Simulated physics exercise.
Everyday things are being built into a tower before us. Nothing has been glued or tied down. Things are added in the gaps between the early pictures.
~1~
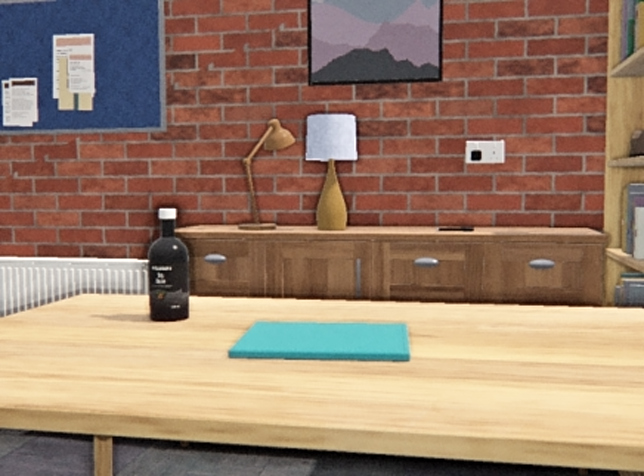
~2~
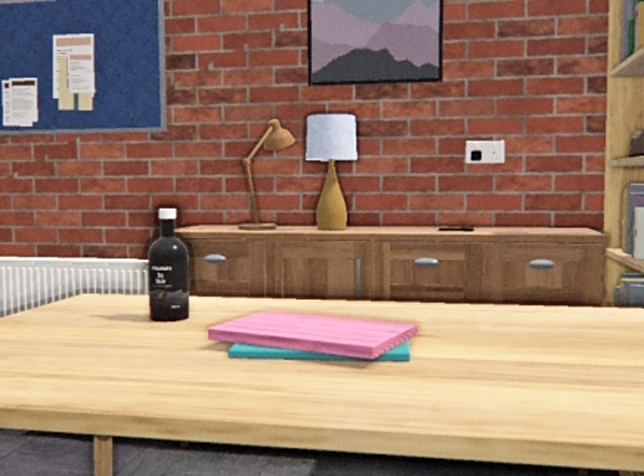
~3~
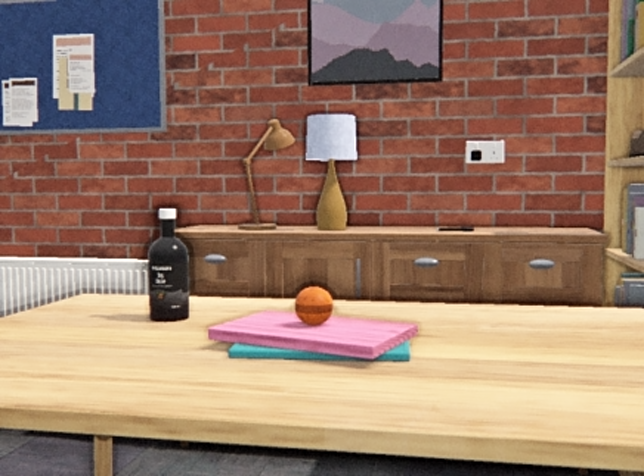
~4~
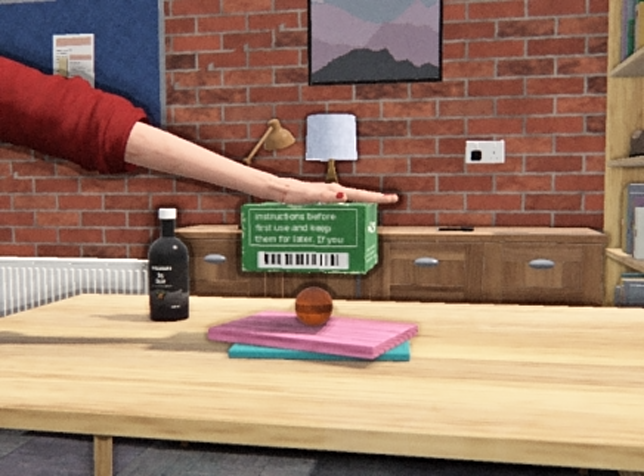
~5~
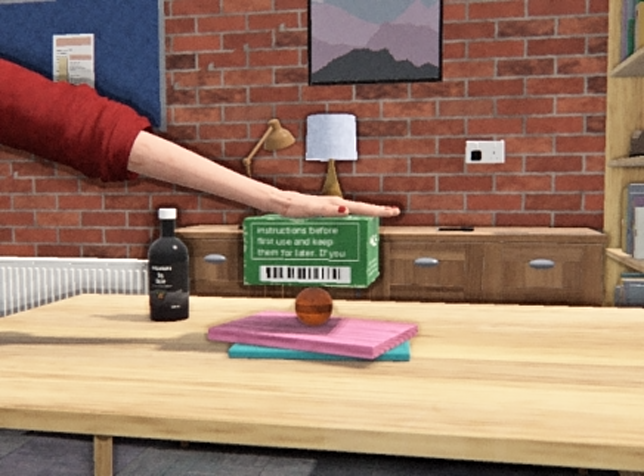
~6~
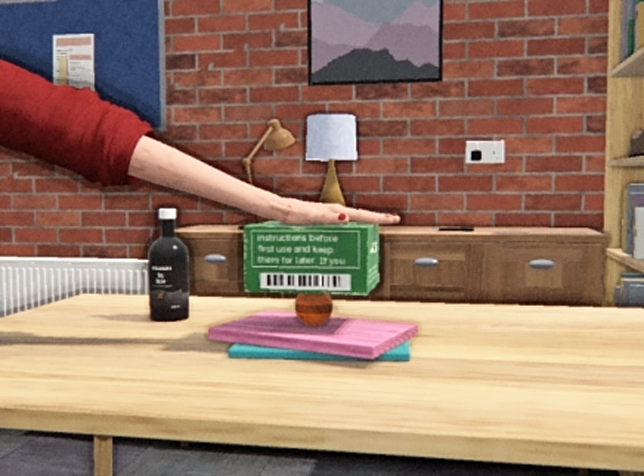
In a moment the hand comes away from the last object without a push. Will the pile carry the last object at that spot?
Honestly, the pile doesn't make it, sadly.
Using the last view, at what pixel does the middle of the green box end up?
Around (480, 321).
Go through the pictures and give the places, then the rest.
In the first frame, the last thing is not in view yet.
In the second frame, the last thing is not in view yet.
In the third frame, the last thing is not in view yet; orange ball (314, 306).
The fourth frame shows still above its spot; green box (313, 236).
The fifth frame shows still above its spot; green box (315, 248); orange ball (314, 306).
The sixth frame shows in place under the hand; green box (315, 255).
Then, 0.60 s past the last view, green box rocked 24° from its first pose near (339, 260).
Then, 1.00 s past the last view, green box now fallen.
Then, 1.20 s past the last view, things are still on the move.
Finally, fallen, green box; the other 4 still in place. Final places as the last picture's camera would see them, green box near (481, 321). The pile gives way.
